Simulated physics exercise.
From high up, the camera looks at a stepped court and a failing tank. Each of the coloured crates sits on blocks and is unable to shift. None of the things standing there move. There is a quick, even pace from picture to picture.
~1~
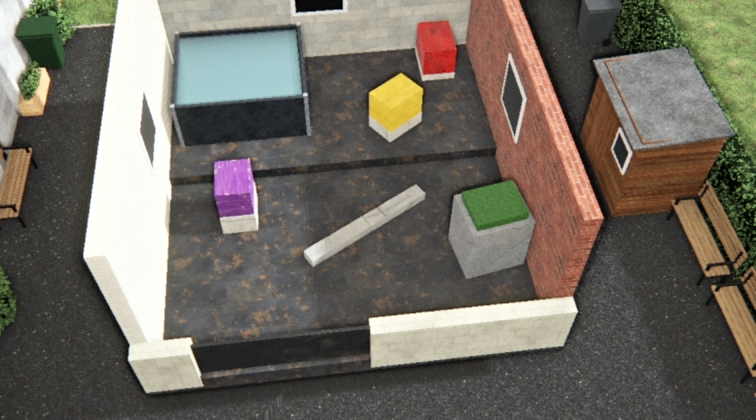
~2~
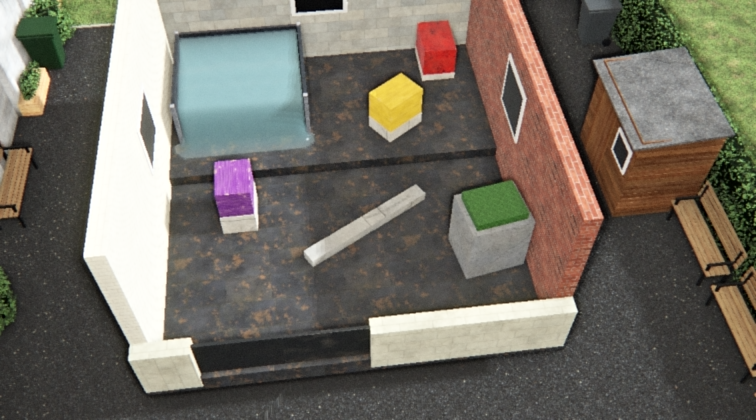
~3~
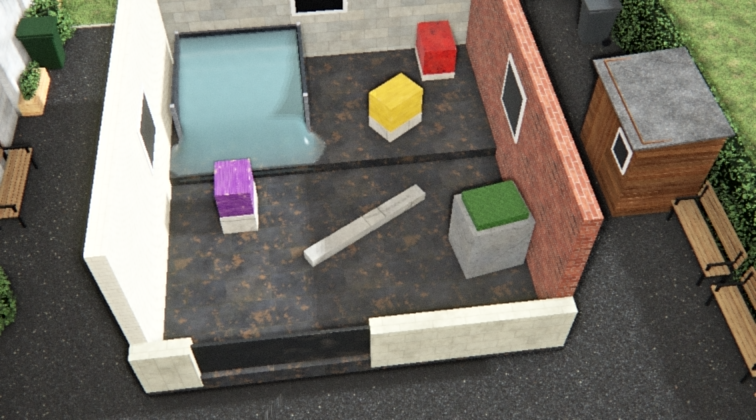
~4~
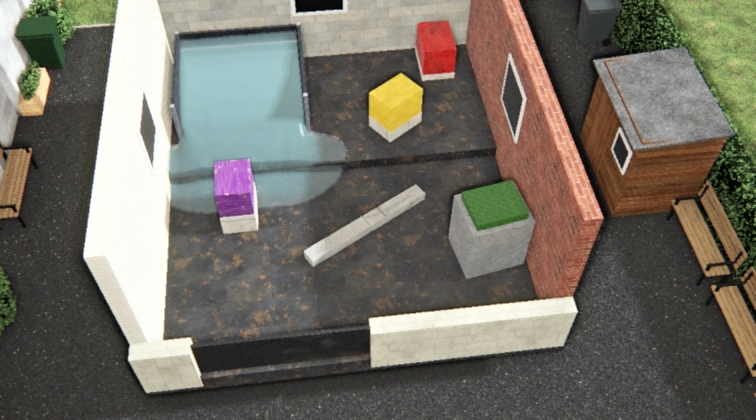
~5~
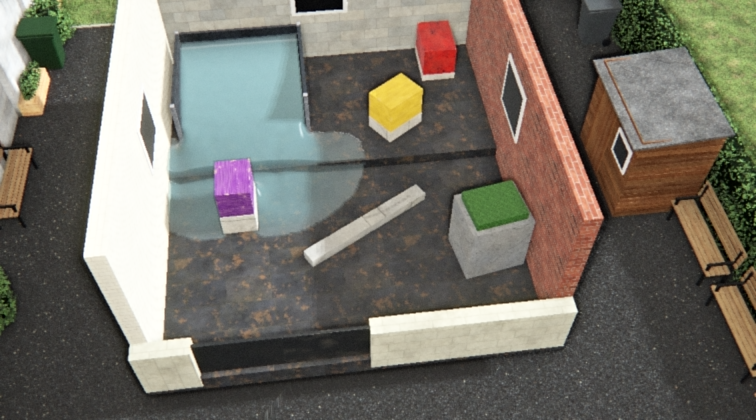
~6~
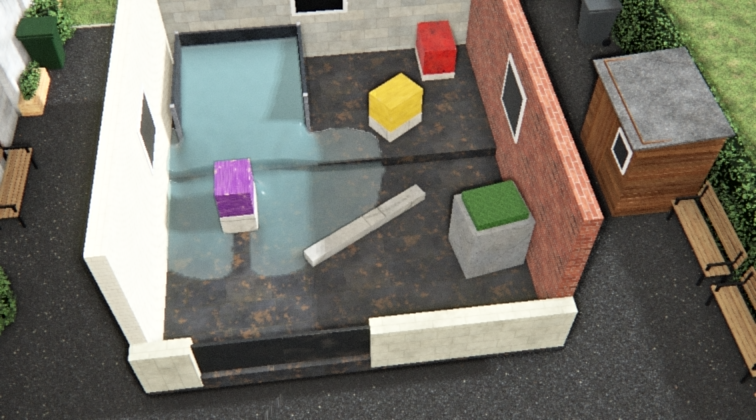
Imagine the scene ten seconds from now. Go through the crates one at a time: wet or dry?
Crate by crate: Yellow crate dry, red crate dry, purple crate wet.
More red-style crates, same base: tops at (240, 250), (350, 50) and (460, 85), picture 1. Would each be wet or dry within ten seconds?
Order as asked: Flooded / unflooded / unflooded.
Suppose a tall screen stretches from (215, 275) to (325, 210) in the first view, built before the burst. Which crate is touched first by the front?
That would be the crate marked purple.
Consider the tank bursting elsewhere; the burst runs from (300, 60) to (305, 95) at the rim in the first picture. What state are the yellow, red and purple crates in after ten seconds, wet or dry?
Going through them, the yellow crate gets reached, the red crate gets reached and the purple crate is never reached.
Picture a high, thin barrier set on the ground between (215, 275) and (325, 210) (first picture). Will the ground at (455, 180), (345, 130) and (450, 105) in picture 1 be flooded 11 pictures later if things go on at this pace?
As listed: Covered, clear, dry.
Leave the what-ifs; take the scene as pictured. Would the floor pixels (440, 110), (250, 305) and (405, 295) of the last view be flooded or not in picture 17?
Result by point, in sequence: Unwetted, then waterlogged, then waterlogged.
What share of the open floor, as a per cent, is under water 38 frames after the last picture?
About 75 per cent.
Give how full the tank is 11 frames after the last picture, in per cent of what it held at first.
Near 24 in a hundred.
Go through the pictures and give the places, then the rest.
In the first frame, still water in the water tank at (239, 67).
In the second frame, water pours out at (245, 128) and has run to (178, 148).
In the third frame, water pours out at (245, 129) and has run to (170, 164).
In the fourth frame, water pours out at (245, 130) and has run to (333, 178).
In the fifth frame, the front is at (170, 228), out from the gap at (245, 130).
In the sixth frame, the front is at (285, 269), out from the gap at (245, 131).
A moment on, water covers 50 % of the floor; the yellow crate water round its plinth, the red crate not reached, the purple crate water round its plinth.
Next, water covers 65 % of the floor; the yellow crate water round its plinth, the red crate not reached, the purple crate water round its plinth.
Then, water covers 70 % of the floor; the yellow crate water round its plinth, the red crate not reached, the purple crate water round its plinth.
Later, water covers 75 % of the floor; the yellow crate water round its plinth, the red crate water round its plinth, the purple crate water round its plinth.
In the end, water covers 75 % of the floor; the yellow crate stayed above the water, the red crate stayed above the water, the purple crate was topped.
